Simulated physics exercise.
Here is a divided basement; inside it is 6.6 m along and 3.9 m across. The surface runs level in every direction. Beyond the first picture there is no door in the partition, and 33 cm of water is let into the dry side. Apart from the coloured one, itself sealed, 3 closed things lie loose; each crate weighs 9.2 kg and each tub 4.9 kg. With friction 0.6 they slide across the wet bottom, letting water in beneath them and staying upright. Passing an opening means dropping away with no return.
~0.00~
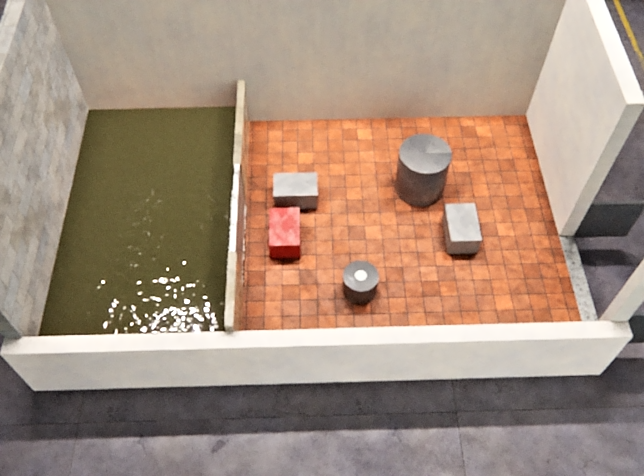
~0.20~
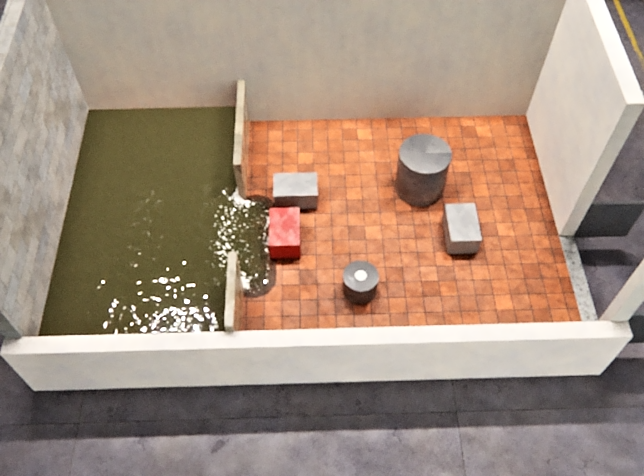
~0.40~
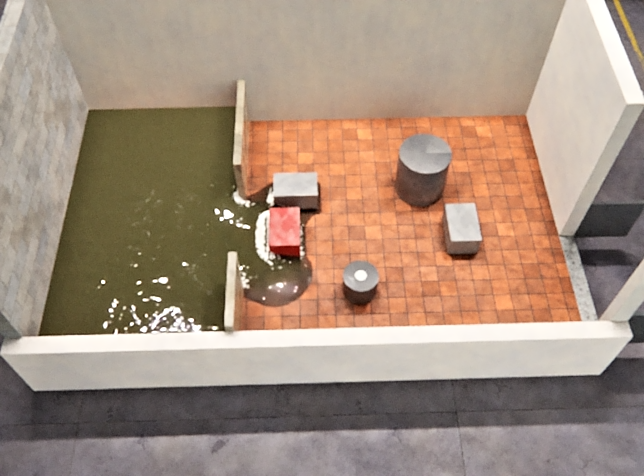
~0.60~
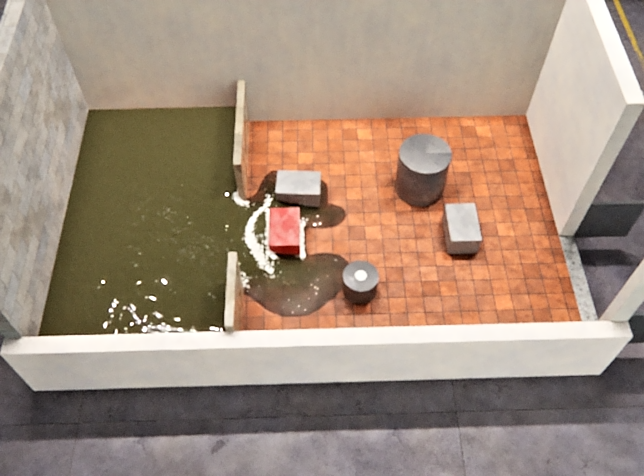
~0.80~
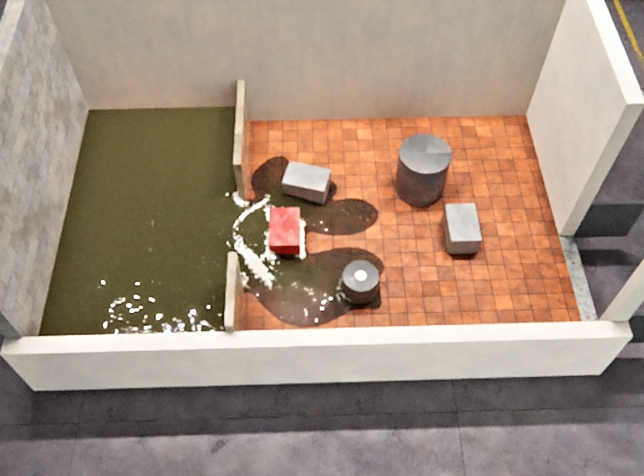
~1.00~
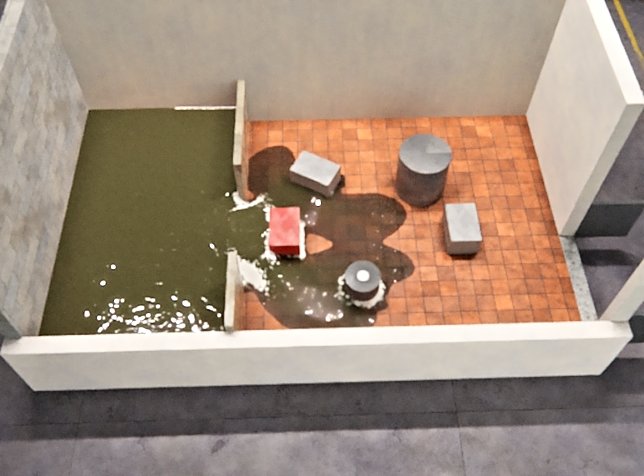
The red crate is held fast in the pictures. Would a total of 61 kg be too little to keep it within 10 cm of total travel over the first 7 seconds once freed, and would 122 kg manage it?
Yes, but 122 kg manages.
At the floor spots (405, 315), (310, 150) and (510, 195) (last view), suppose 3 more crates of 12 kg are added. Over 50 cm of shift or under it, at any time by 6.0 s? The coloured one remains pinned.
Well, in turn it's beyond that, then beyond that, and finally inside that.
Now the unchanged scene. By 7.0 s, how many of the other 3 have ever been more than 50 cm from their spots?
All told, that gives 2.
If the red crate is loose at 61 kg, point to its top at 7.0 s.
Near (314, 225).
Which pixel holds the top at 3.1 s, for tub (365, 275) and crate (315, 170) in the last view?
Roughly (535, 279), then roughly (444, 110).
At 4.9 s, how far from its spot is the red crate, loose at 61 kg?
Shift: About 40 cm.
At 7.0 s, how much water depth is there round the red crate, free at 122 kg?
About 7 cm.
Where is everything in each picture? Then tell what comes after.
In the first picture, the red crate at (284, 226), on the bottom; 8.9 m2 under water; 0 of 4 have shifted.
In the second picture, the red crate at (284, 226), on the bottom; water covers 9.5 m2; 0 of 4 have shifted.
In the third picture, the red crate at (284, 226) rests on the ground; 10.0 m2 under water; 0 of 4 have shifted.
In the fourth picture, the red crate at (284, 226) rests on the ground; 10.7 m2 under water; 1 of 4 have shifted.
In the fifth picture, the red crate at (284, 226), on the bottom; 11.7 m2 under water; 1 of 4 have shifted.
In the sixth picture, the red crate at (284, 226) rests on the ground; 13.1 m2 under water; 1 of 4 have shifted.
After 1.4 s the red crate would be 23 cm from its start with 61 kg and 0 cm from its start with 122 kg; 11 cm of water round it then.
After 3.1 s the red crate would be 38 cm from its start with 61 kg and 0 cm from its start with 122 kg; 9 cm of water round it then.
After 4.9 s the red crate would be 38 cm from its start with 61 kg and 0 cm from its start with 122 kg; 8 cm of water round it then.
After 7.0 s the red crate would be 38 cm from its start with 61 kg and 0 cm from its start with 122 kg; 7 cm of water round it then.
